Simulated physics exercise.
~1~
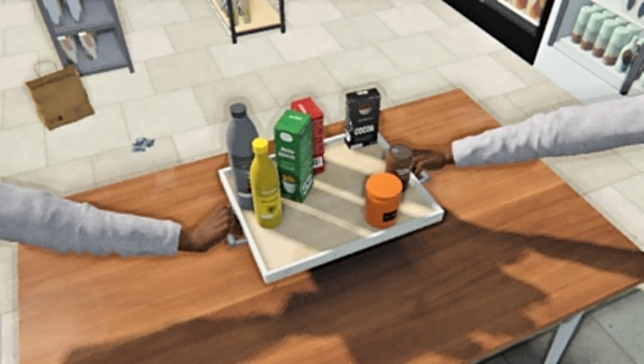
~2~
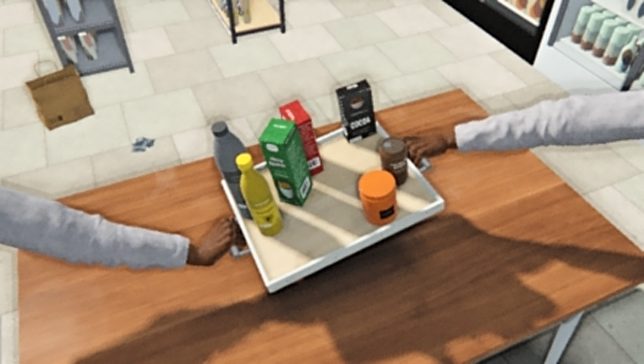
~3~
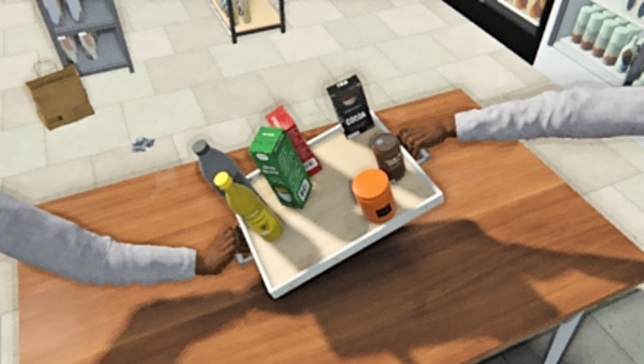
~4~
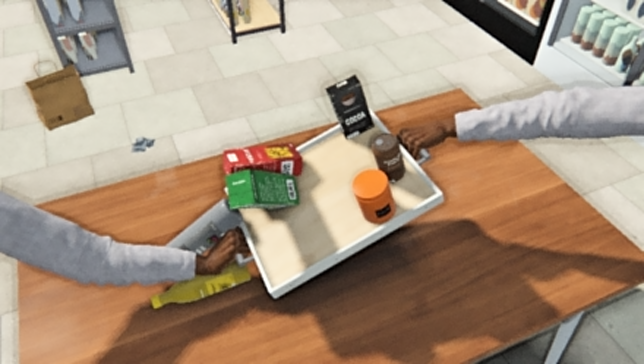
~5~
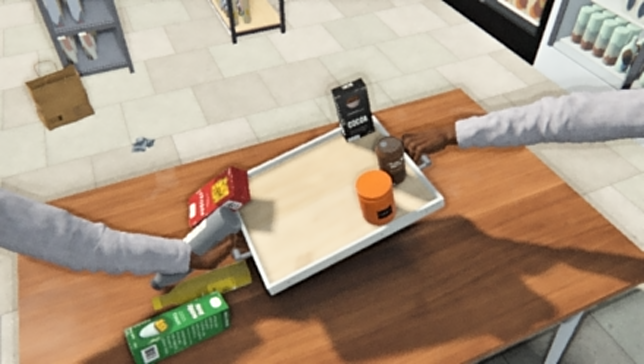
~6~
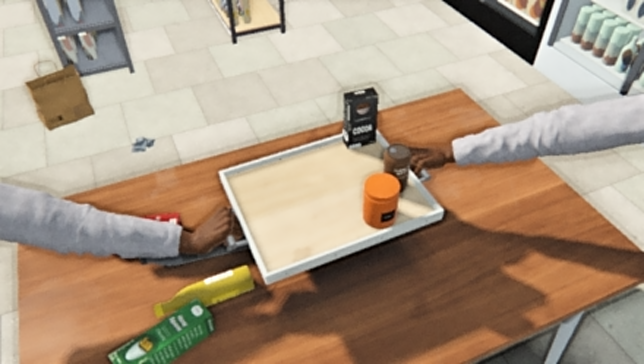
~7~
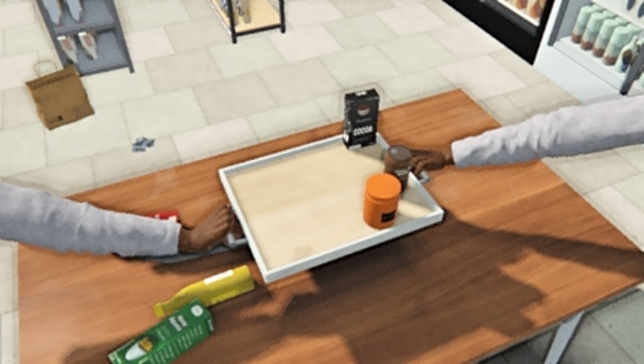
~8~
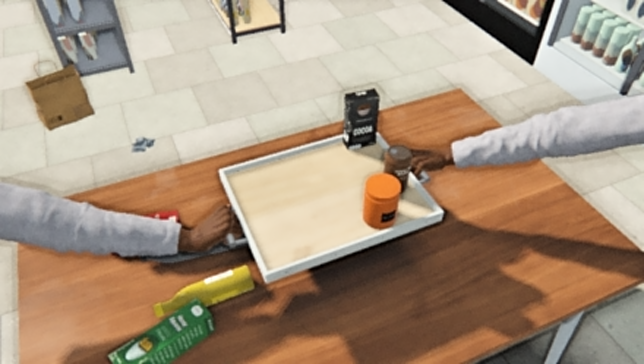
At first, two hands hold a white-rimmed tray level above a wooden table, with seven bottles, cartons, cans and other containers standing on it. The hands tip the tray toward the left, and everything on it leans that way. The yellow and grey bottles topple over the left edge, while the red and green cartons tilt after them. The green carton drops onto the table, and the red carton follows it off as the tray swings back. Finally the tray is level again, with the black packet, brown can and orange jar still upright and the four fallen items lying on the left.
